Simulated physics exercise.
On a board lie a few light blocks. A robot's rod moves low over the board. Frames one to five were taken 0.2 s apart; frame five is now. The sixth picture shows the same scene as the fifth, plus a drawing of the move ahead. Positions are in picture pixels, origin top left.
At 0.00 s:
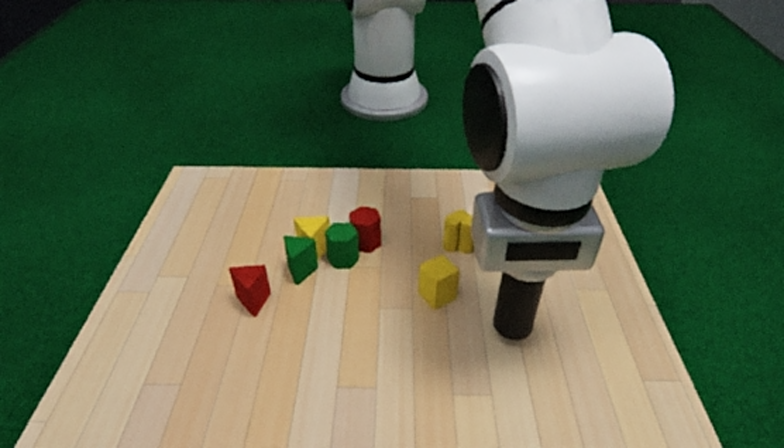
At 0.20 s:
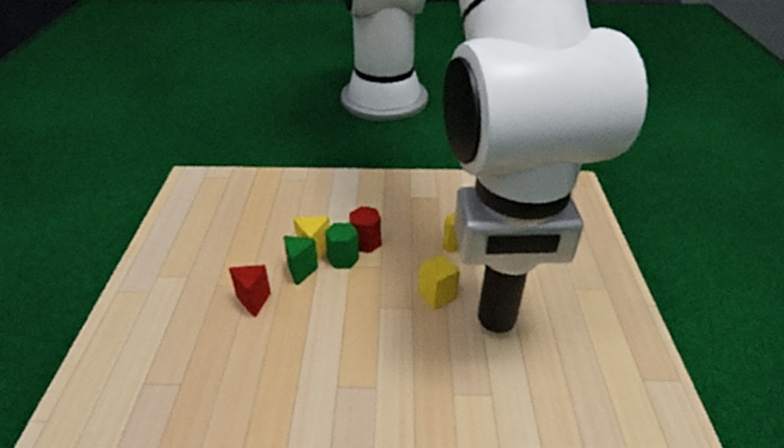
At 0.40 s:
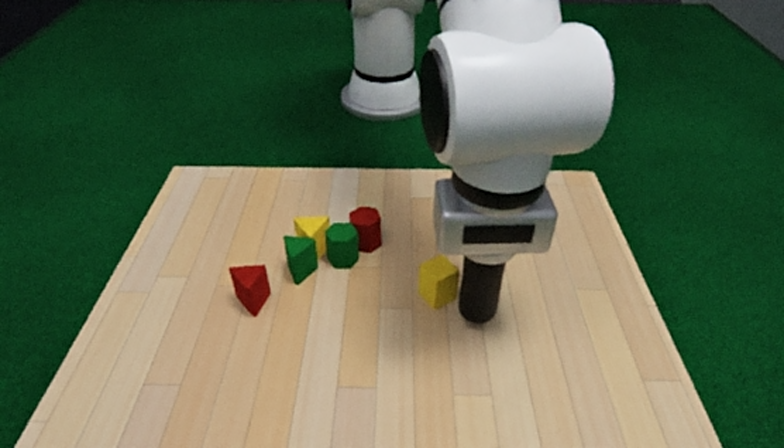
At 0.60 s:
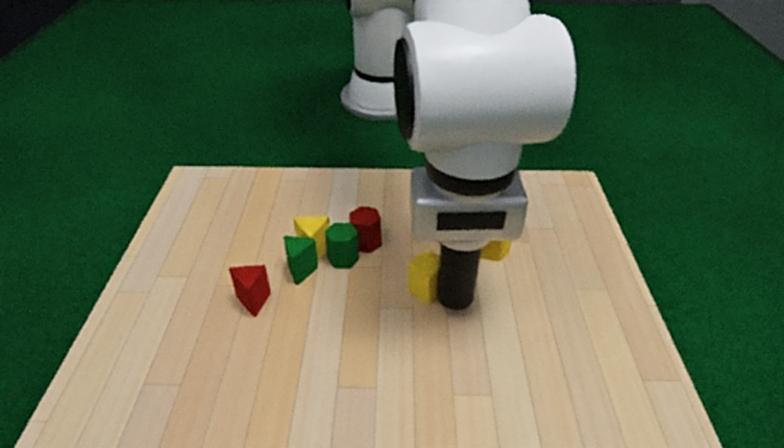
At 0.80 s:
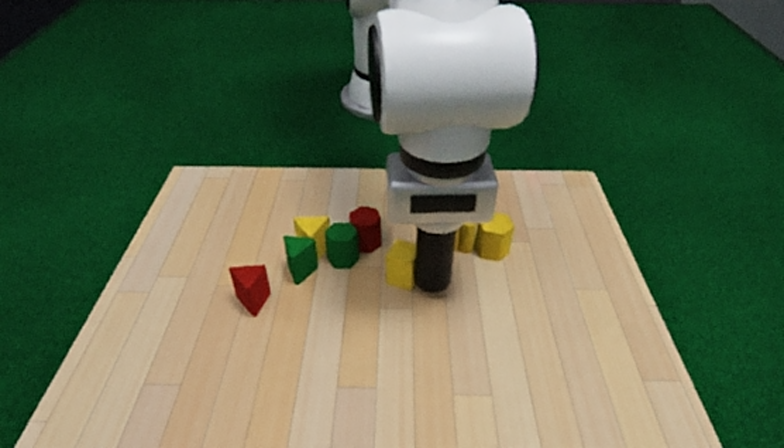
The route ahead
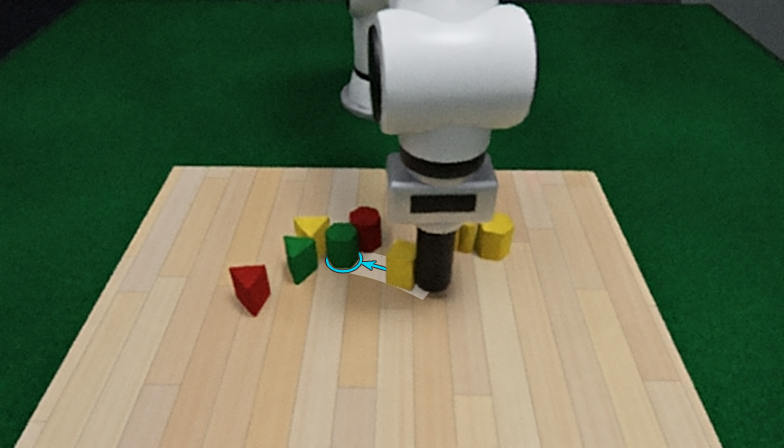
Robot arm sweeping its dark rod leftward over a wooden board, then pushing a yellow block toward the green and red blocks.
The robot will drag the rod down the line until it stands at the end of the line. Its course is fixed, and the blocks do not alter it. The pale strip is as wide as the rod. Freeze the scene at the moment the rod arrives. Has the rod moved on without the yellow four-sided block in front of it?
No, that is not what happens.
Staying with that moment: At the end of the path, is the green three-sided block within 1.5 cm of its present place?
Yes, that is how it ends up.
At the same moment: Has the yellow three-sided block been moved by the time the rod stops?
Yes, that is what happens.
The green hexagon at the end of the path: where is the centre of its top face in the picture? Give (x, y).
The middle of the upper face of the green hexagon will lie at about (289, 218) in the picture.
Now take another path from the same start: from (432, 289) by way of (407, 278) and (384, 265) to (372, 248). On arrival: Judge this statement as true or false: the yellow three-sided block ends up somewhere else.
The statement is correct.
Path on the board, from (432, 289) over (389, 270) to (344, 259).
What follows on the original path. One third of the way, rod at (404, 268); yellow four-sided block at (376, 237).
Two thirds of the way, rod at (373, 258); yellow three-sided block at (295, 219); green hexagon at (317, 225); red hexagon at (361, 211), turned 20° clockwise; yellow four-sided block at (345, 228).
At the end, rod at (344, 251); green three-sided block in place; yellow three-sided block at (267, 212); green hexagon at (289, 218); red hexagon at (361, 211), turned 20° clockwise; yellow four-sided block at (316, 222).
